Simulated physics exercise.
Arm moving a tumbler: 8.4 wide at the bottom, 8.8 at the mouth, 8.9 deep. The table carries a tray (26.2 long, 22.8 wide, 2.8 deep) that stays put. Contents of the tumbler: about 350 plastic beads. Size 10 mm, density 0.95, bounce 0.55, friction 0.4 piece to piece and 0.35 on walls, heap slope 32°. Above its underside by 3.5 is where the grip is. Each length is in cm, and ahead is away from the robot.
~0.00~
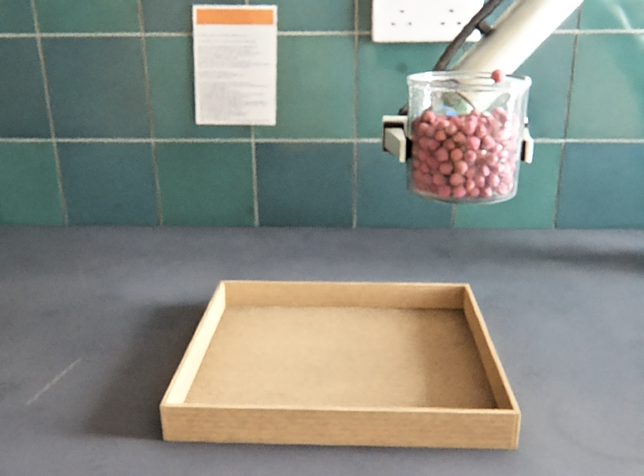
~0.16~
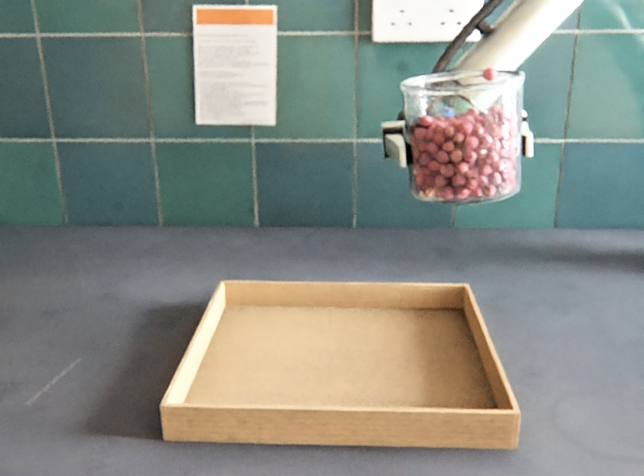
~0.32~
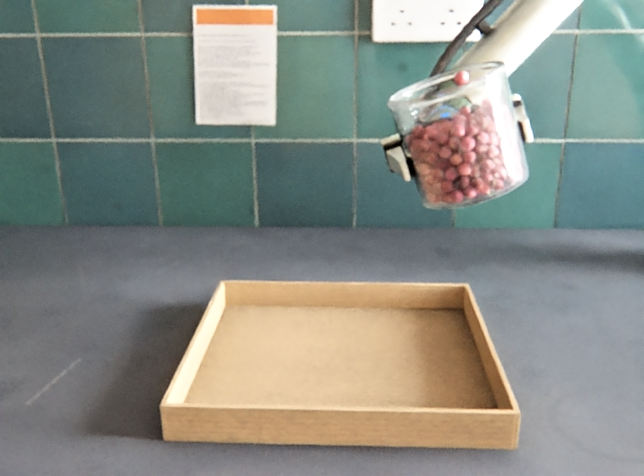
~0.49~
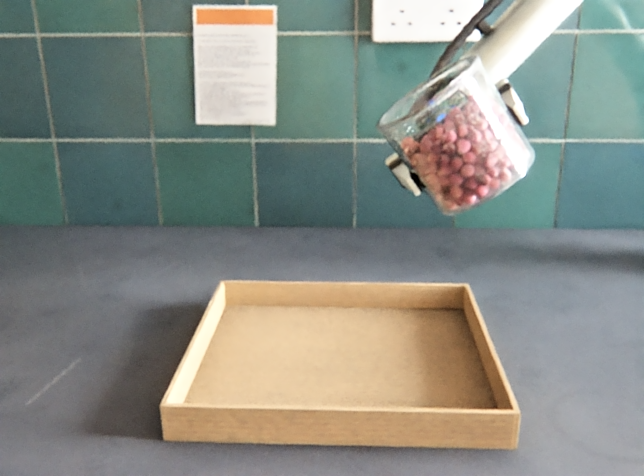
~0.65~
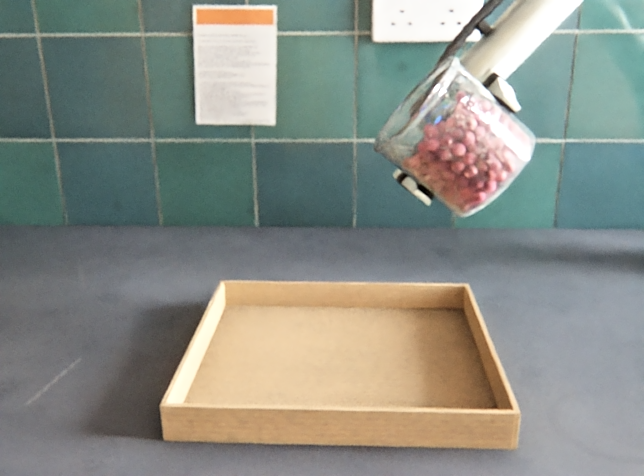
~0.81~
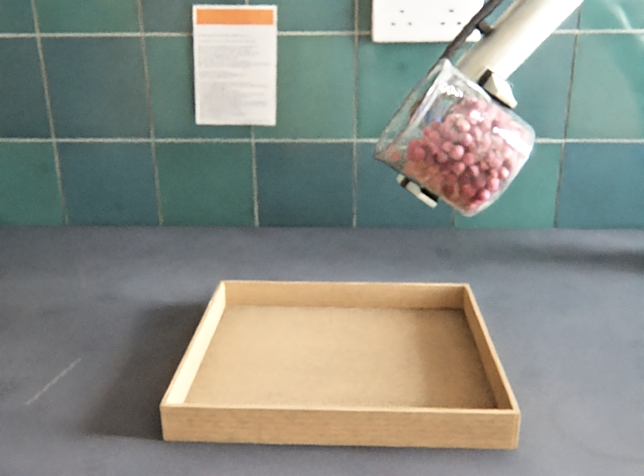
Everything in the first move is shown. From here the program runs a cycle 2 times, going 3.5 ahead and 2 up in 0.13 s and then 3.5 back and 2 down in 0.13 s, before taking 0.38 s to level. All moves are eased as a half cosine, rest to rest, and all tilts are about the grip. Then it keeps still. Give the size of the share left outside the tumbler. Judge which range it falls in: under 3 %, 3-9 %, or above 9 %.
It falls above 9 %.
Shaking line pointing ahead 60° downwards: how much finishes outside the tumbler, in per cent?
It comes to around 0 percent.
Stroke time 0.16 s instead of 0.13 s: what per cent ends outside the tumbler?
About 5 per cent in that case.
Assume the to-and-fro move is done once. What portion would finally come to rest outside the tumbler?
Roughly 10 in a hundred.
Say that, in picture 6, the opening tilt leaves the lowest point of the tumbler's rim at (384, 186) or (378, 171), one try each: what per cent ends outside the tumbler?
Close to 70 percent for the first and close to 45 percent for the second.
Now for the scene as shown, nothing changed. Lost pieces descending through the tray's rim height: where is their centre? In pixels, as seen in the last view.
Estimated centre around (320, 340) in pixels.
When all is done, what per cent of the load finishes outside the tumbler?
The share comes to around 20 per cent.
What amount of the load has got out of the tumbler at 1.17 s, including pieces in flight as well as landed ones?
I'd say some 10 percent.
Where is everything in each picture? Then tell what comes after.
In the first frame, the tumbler middle at (464, 137), level; upper third of the load around (467, 129), from x 415 to 515, top at y 75; 349 in the tumbler.
In the second frame, the tumbler middle at (463, 137), tilted 5° forward; upper third of the load around (468, 130), from x 415 to 510, top at y 75.
In the third frame, the tumbler middle at (460, 137), tilted 19° forward; upper third of the load around (472, 129), from x 410 to 515, top at y 80.
In the fourth frame, the tumbler middle at (457, 139), tilted 36° forward; upper third of the load around (474, 128), from x 410 to 520, top at y 95.
In the fifth frame, the tumbler middle at (455, 141), tilted 50° forward; upper third of the load around (474, 128), from x 405 to 520, top at y 95.
In the sixth frame, the tumbler middle at (454, 142), tilted 55° forward; upper third of the load around (474, 128), from x 390 to 520, top at y 100; 349 in the tumbler.
After 1.17 s, tilted 55° forward, highest piece 24 above the table; 315 in the tumbler, 15 in the tray, 19 in flight or on a rim.
After 1.53 s, tilted 25° forward, highest piece 24 above the table; 275 in the tumbler, 68 in the tray, 1 on the table or floor, 5 in flight or on a rim.
After 1.91 s, level, highest piece 24 above the table; 275 in the tumbler, 72 in the tray, 2 on the table or floor.
After 2.96 s, level, highest piece 24 above the table; 275 in the tumbler, 72 in the tray, 2 on the table or floor.
In the end, 275 in the tumbler, 72 in the tray, 2 on the table or floor. That is 21 % outside the tumbler.
